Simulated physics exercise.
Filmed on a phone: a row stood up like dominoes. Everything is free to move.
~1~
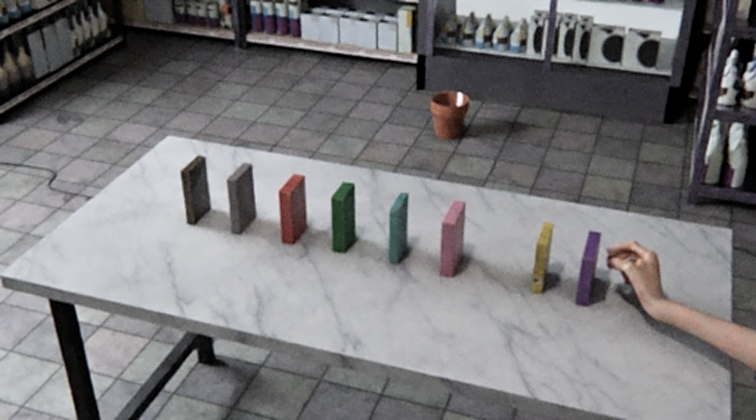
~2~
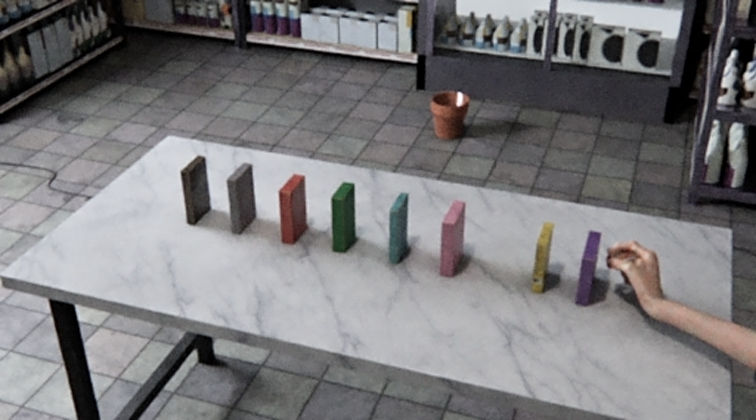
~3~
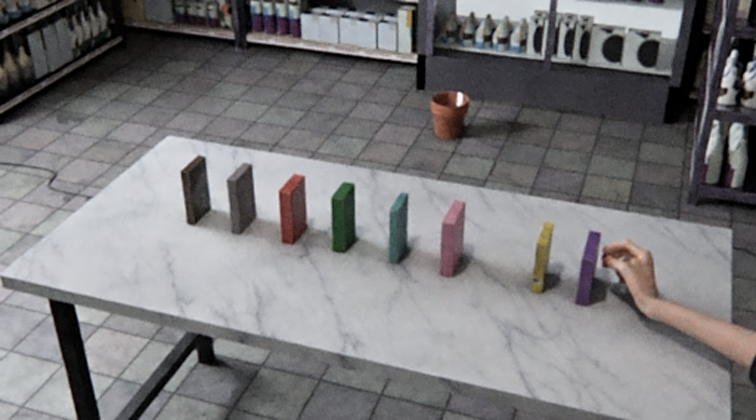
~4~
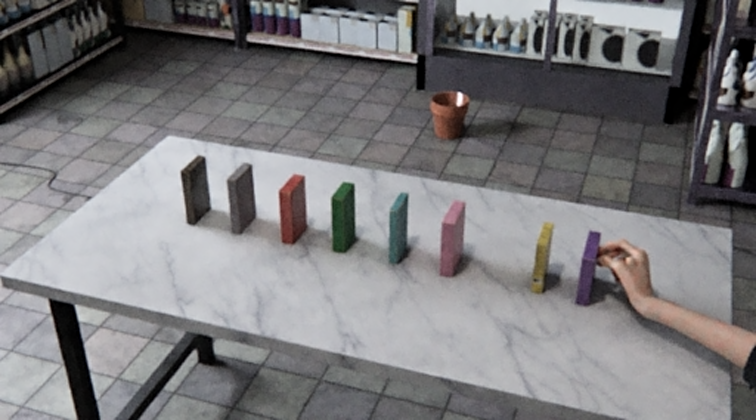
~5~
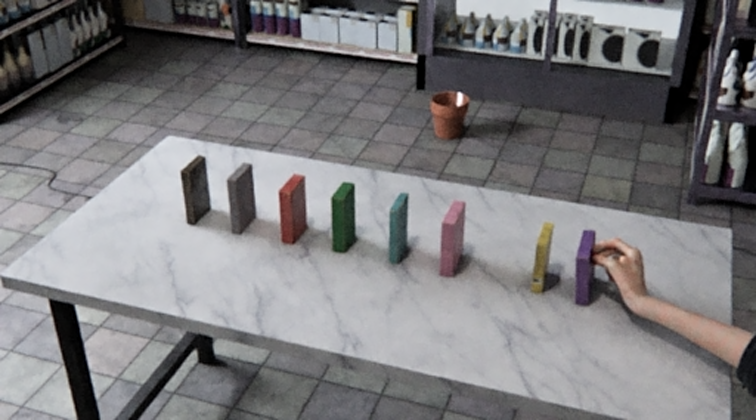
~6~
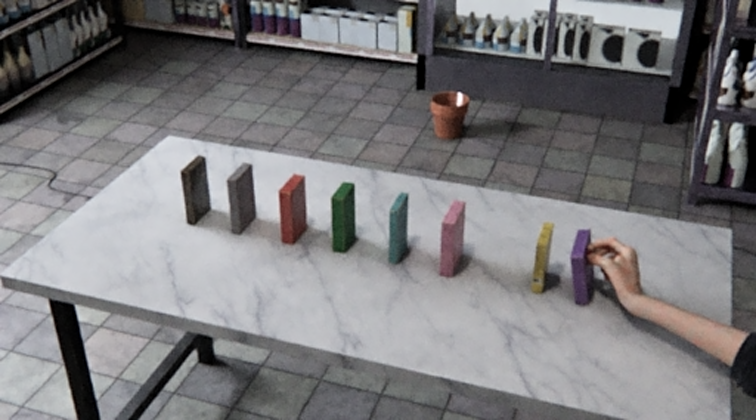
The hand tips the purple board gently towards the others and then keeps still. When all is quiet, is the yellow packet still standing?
The yellow packet falls over.
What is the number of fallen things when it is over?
In all, 2.
Then, 0.30 s past the last view, purple board 68° over; yellow packet rocked 42° from its first pose near (520, 257).
Then, 0.40 s past the last view, purple board 86° over; yellow packet on its side near (493, 263).
Finally, down or leaning hard on the table, yellow packet; the other 5 still in place. Final places as the last picture's camera would see them, yellow packet near (489, 267).
